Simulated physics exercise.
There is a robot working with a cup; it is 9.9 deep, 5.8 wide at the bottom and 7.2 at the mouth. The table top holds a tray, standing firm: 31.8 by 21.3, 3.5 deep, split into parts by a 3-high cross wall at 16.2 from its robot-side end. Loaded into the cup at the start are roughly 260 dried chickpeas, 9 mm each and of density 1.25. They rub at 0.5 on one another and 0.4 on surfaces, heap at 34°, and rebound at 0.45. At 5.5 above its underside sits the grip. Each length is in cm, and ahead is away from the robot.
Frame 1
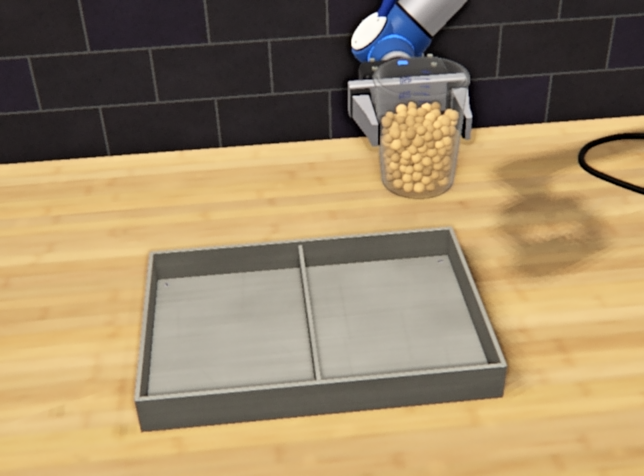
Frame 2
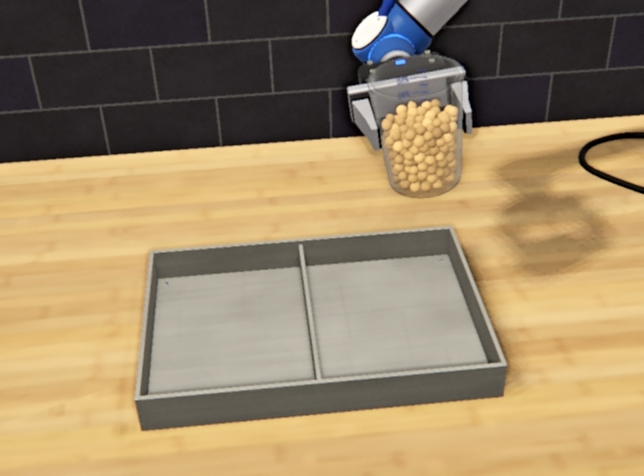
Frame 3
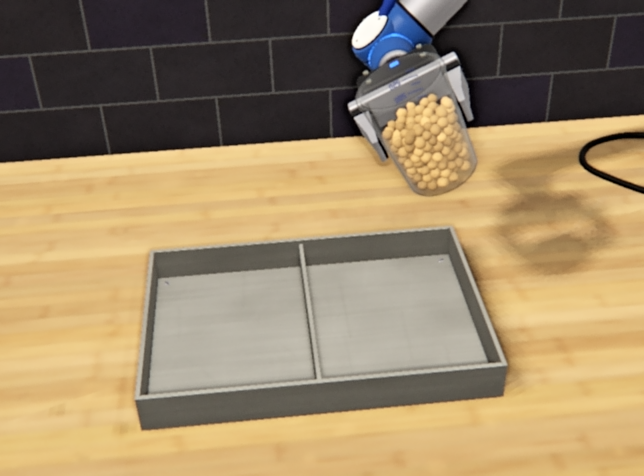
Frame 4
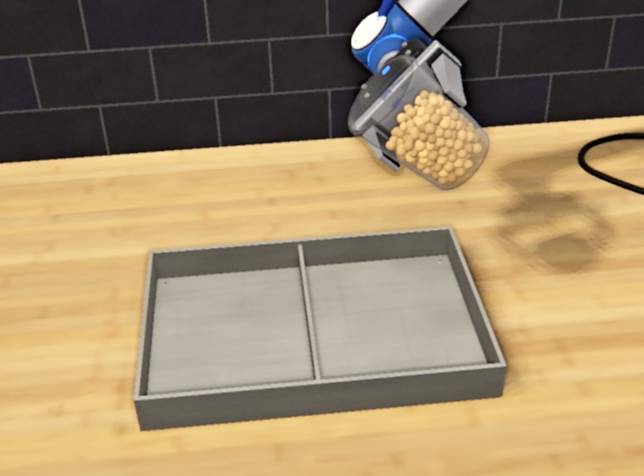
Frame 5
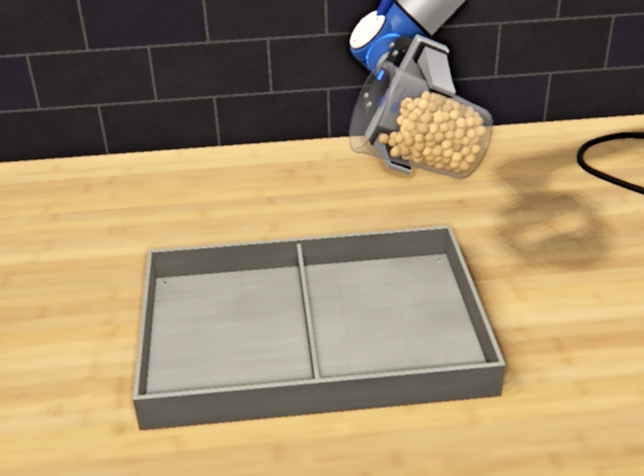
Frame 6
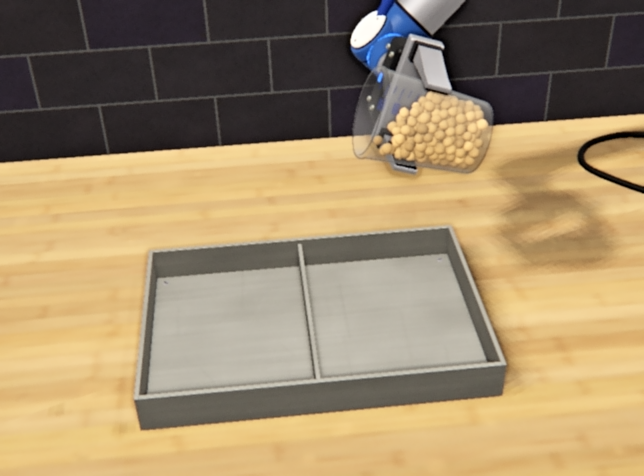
On a light wooden counter before a dark tiled wall, a robot arm holds a clear cup of chickpeas upright behind an empty, divided gray tray. The gripper steadily tips the cup until it leans well over, its mouth toward the left, and the chickpeas shift along its lower side, staying inside.
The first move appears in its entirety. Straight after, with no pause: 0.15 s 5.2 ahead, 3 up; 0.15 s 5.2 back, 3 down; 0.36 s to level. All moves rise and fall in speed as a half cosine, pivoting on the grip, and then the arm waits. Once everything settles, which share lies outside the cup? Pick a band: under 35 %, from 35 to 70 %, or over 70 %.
From 35 to 70 %.
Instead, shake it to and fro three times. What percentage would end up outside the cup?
Then about 75 per cent.
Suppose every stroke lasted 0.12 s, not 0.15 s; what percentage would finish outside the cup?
It would come to around 75 %.
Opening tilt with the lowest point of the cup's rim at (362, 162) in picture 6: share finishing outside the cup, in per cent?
Result: Approximately 80 %.
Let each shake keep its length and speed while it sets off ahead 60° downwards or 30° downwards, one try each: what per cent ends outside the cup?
First try about 5 %, second try about 10 %.
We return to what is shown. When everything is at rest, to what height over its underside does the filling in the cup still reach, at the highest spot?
Roughly 6.0 cm.
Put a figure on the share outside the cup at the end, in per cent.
Around 45 percent.
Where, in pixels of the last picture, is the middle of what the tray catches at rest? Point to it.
About (272, 325).
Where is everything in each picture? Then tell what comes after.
The first frame shows cup middle at (419, 132), level; upper third of the load around (421, 128), from x 385 to 455, top at y 105; 255 in the cup.
The second frame shows cup middle at (420, 131), tilted 7° forward; upper third of the load around (421, 127), from x 385 to 455, top at y 105.
The third frame shows cup middle at (423, 130), tilted 25° forward; upper third of the load around (430, 124), from x 390 to 465, top at y 100.
The fourth frame shows cup middle at (424, 129), tilted 46° forward; upper third of the load around (433, 120), from x 390 to 475, top at y 95.
The fifth frame shows cup middle at (424, 127), tilted 64° forward; upper third of the load around (438, 116), from x 385 to 480, top at y 95.
The sixth frame shows cup middle at (425, 126), tilted 71° forward; upper third of the load around (441, 115), from x 380 to 480, top at y 95; 255 in the cup.
Then, 0.26 s later, tilted 71° forward, highest piece 25 above the table; 201 in the cup, 54 in flight or on a rim.
Then, 0.53 s later, tilted 21° forward, highest piece 24 above the table; 139 in the cup, 76 in the far-side part, 40 in the robot-side part.
Then, 0.86 s later, level, highest piece 23 above the table; 139 in the cup, 74 in the far-side part, 40 in the robot-side part, 2 on the table or floor.
Then, 1.91 s later, level, highest piece 23 above the table; 139 in the cup, 74 in the far-side part, 40 in the robot-side part, 2 on the table or floor.
At rest, 139 in the cup, 74 in the far-side part, 40 in the robot-side part, 2 on the table or floor. That is 45 % outside the cup.
